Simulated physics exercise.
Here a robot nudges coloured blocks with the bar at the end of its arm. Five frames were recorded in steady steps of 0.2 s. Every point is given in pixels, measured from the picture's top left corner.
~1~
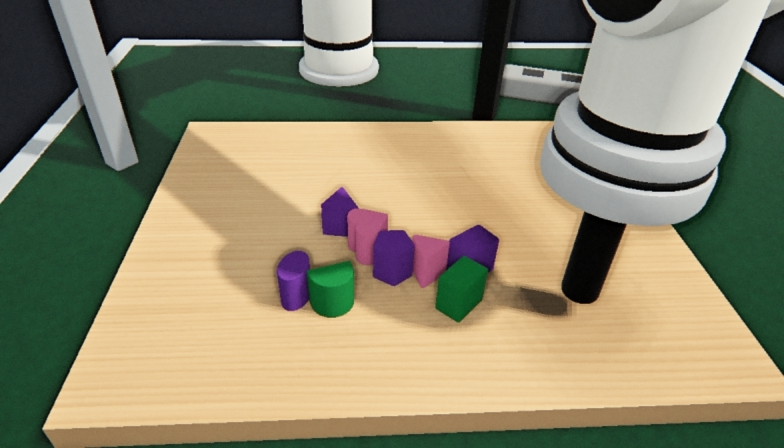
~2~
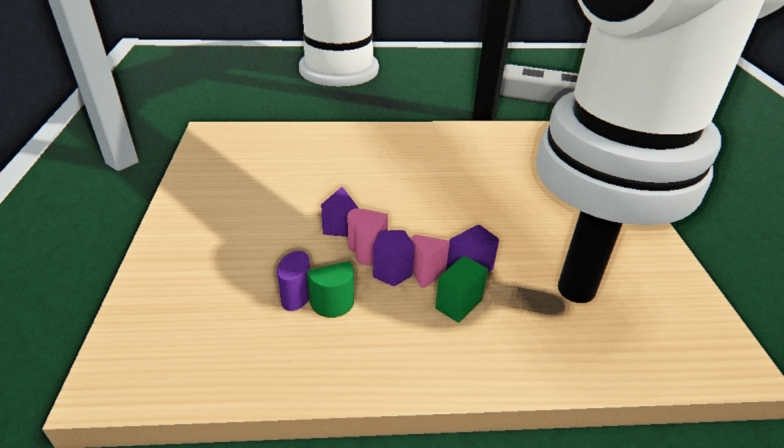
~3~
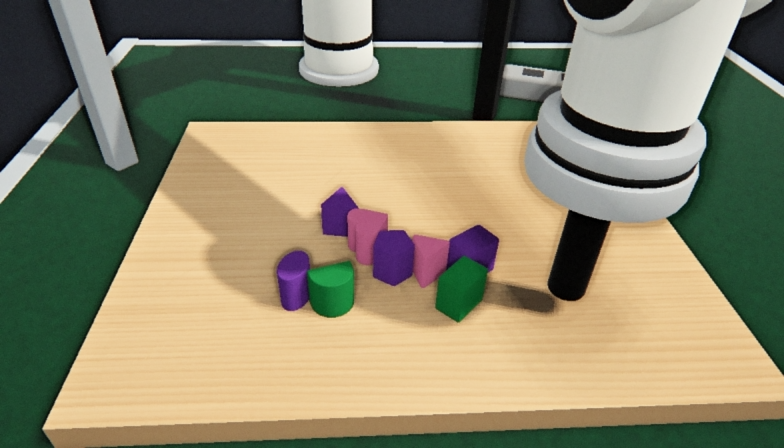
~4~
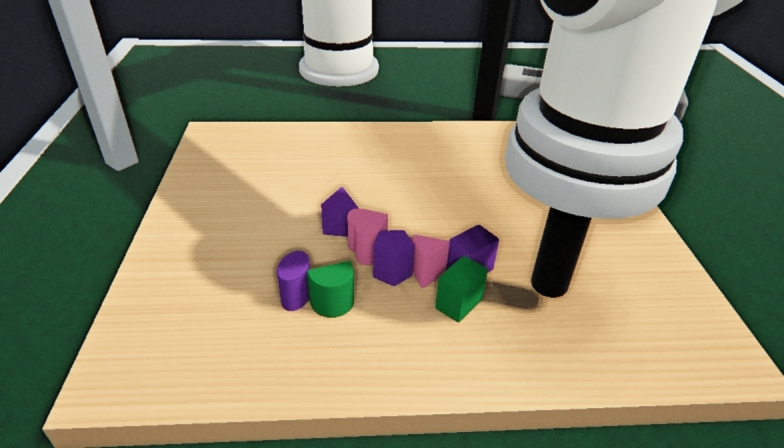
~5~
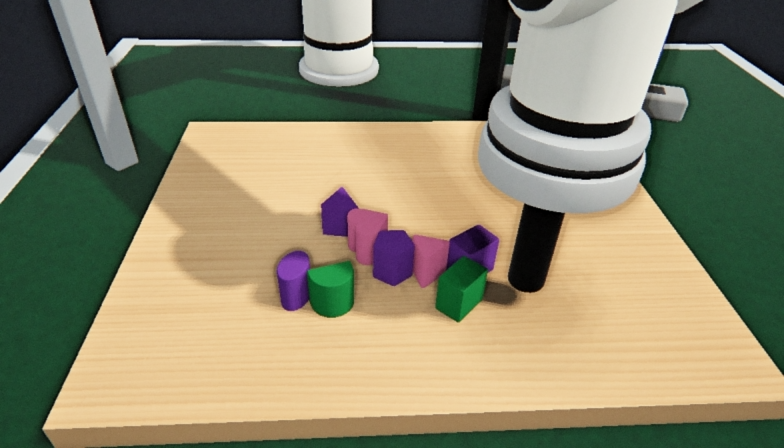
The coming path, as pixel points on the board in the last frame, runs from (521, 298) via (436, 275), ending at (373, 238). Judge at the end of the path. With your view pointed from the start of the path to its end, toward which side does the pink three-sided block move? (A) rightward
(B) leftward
The answer is A.
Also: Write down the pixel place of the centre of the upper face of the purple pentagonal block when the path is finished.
When the path ends, it will be at (366, 239).
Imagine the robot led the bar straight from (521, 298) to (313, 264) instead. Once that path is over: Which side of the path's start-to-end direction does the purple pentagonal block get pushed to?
Sideways shift: Left.
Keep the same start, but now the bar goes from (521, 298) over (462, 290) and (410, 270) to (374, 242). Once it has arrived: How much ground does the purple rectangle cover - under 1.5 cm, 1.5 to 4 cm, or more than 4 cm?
That block covers short of 1.5 cm.
The first path, step by step. One third of the way, bar at (465, 267); pink three-sided block at (426, 241), turned 15° anticlockwise; green rectangle at (440, 274), turned 35° anticlockwise; purple rectangle at (463, 230), turned 25° clockwise.
Two thirds of the way, bar at (411, 248); pink heart at (356, 217); purple pentagonal block at (375, 241), turned 35° anticlockwise; pink three-sided block at (391, 219); green rectangle at (431, 273), turned 70° anticlockwise; purple rectangle at (458, 226), turned 55° clockwise.
At the end, bar at (373, 222); pink heart at (340, 212), turned 45° anticlockwise; purple pentagonal block at (366, 239), turned 70° anticlockwise; pink three-sided block at (359, 193); green rectangle at (431, 273), turned 70° anticlockwise; purple rectangle at (458, 226), turned 55° clockwise.
